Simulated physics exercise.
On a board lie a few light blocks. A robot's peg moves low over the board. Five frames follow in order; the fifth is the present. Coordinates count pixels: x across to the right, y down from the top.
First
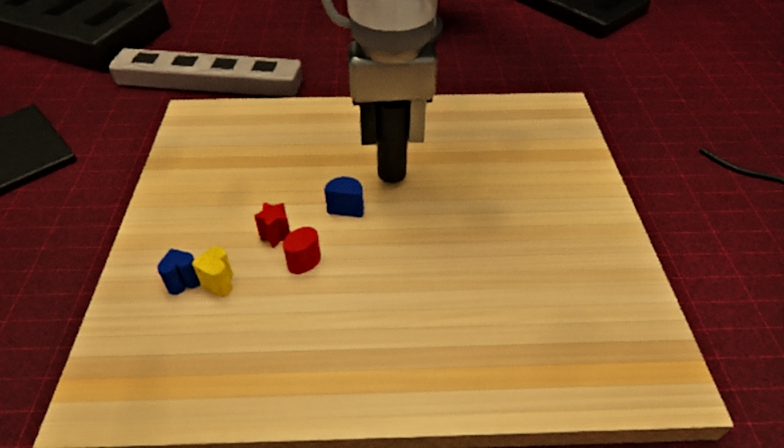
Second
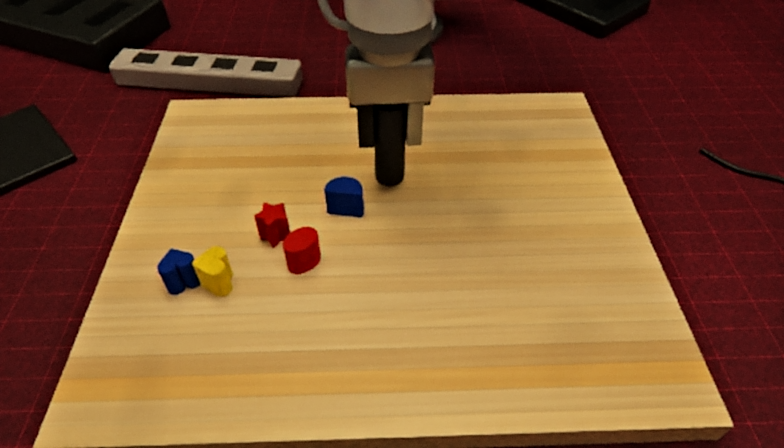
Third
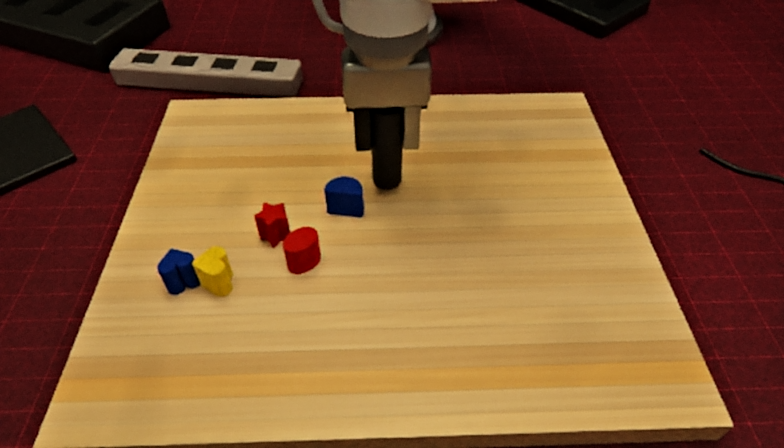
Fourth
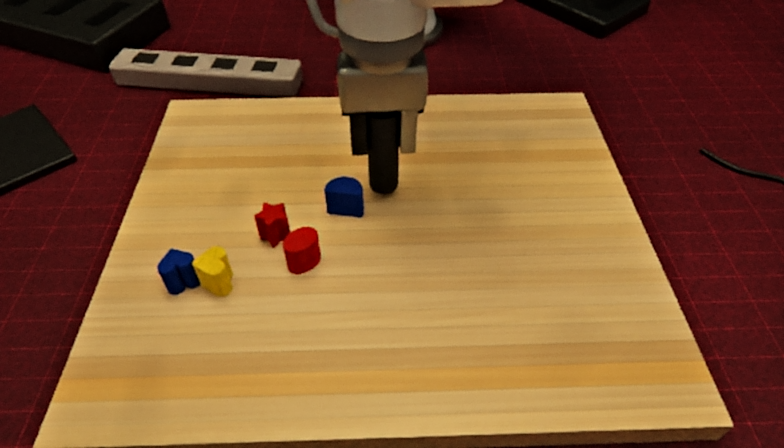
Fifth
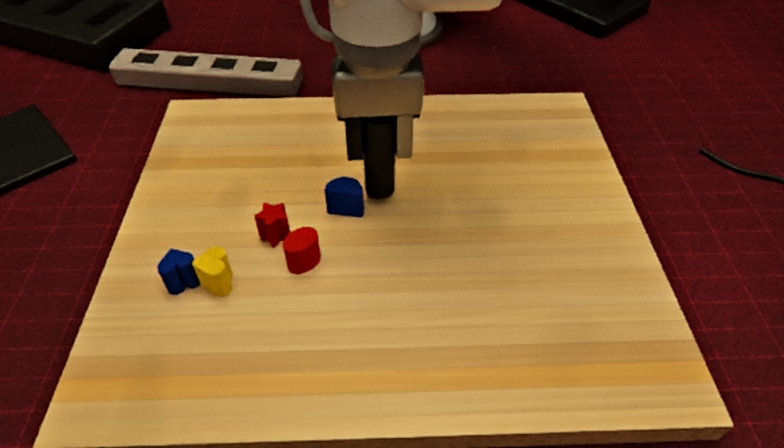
A pale wooden board on a dark red surface is seen from above at an angle, by a camera that stays still. Left of centre lie a blue half-round block, a red star and a red elliptical block, with a blue and a yellow block farther left. The robot's dark peg, low over the board's upper middle, slides slightly left and nearer the viewer, closing on the still half-round block.
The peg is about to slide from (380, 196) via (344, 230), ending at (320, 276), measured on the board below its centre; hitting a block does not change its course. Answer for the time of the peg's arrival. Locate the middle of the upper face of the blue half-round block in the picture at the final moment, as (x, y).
The middle of its upper face should be somewhere near (315, 197).
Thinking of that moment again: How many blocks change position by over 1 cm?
I count two.
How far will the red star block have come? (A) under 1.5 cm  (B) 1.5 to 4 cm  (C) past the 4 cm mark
A - under 1.5 cm.
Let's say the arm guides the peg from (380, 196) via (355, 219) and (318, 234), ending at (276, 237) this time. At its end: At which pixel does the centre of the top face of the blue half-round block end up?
Roughly at (290, 192).
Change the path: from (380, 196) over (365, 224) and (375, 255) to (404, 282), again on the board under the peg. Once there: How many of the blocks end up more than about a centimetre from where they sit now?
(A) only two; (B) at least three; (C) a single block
C.
The first path, step by step. One third of the way, peg at (354, 212); blue half-round block at (321, 193), turned 50° clockwise.
Two thirds of the way, peg at (335, 240); blue half-round block at (315, 197), turned 80° clockwise.
At the end, peg at (319, 270); red star block in place; red elliptical block at (279, 255), turned 55° clockwise; blue half-round block at (315, 197), turned 80° clockwise.
